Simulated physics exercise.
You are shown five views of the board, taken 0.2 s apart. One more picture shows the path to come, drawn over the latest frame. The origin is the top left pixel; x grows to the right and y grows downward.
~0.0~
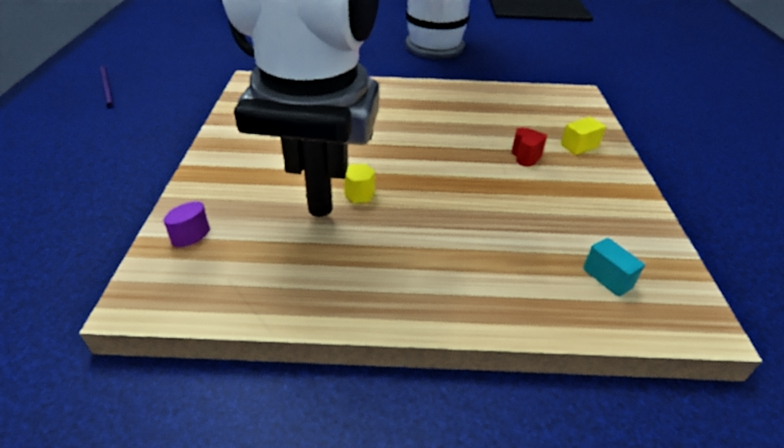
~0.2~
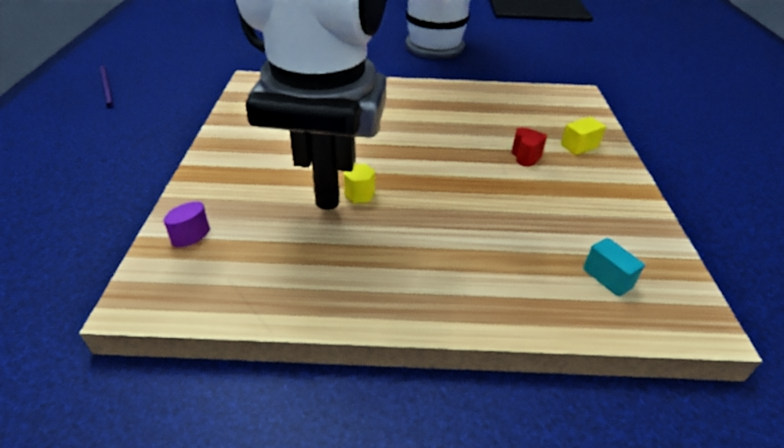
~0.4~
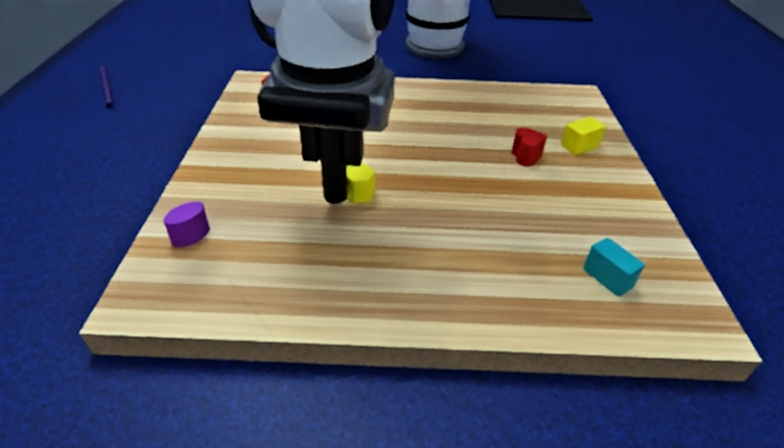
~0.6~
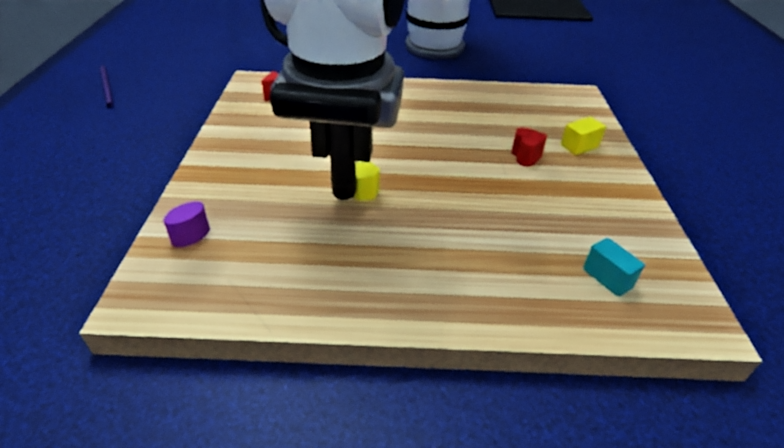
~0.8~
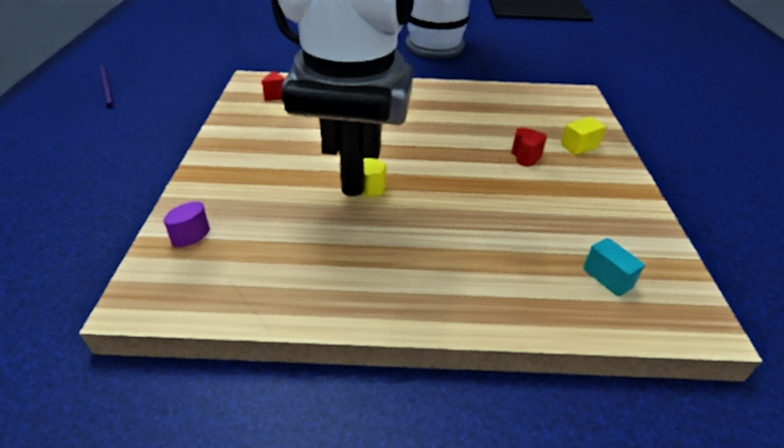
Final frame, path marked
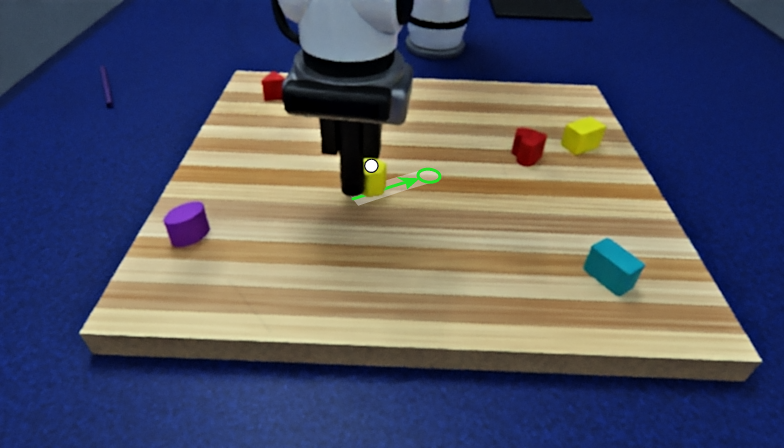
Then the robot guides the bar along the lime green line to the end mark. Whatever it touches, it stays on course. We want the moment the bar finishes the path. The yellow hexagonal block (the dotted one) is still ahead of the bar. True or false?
False.
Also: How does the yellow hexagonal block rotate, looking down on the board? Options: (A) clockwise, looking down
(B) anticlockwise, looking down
(B)
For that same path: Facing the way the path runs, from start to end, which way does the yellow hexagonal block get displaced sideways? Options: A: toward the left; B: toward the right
Answer: A.
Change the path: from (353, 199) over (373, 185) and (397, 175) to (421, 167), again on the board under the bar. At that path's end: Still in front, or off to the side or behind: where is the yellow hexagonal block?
It is still there in front.
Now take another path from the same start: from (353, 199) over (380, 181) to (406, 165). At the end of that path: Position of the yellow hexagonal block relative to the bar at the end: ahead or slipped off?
I believe the yellow hexagonal block keeps its place ahead of the bar.
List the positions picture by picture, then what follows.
In the first frame, tip of the bar (320, 210), middles of tops, yellow hexagonal block (359, 172).
In the second frame, bar (328, 203), nothing pushed.
In the third frame, bar (336, 198), nothing pushed.
In the fourth frame, bar (344, 194), yellow hexagonal block (364, 169).
In the fifth frame, bar (353, 190), yellow hexagonal block (371, 166).
The line goes from (353, 199) directly to (429, 176); the dot is on the yellow hexagonal block.
The first path, step by step. Halfway along, bar (393, 178); yellow hexagonal block (402, 150), turned 40° anticlockwise.
At the end, bar (430, 167); yellow hexagonal block (411, 143), turned 65° anticlockwise.
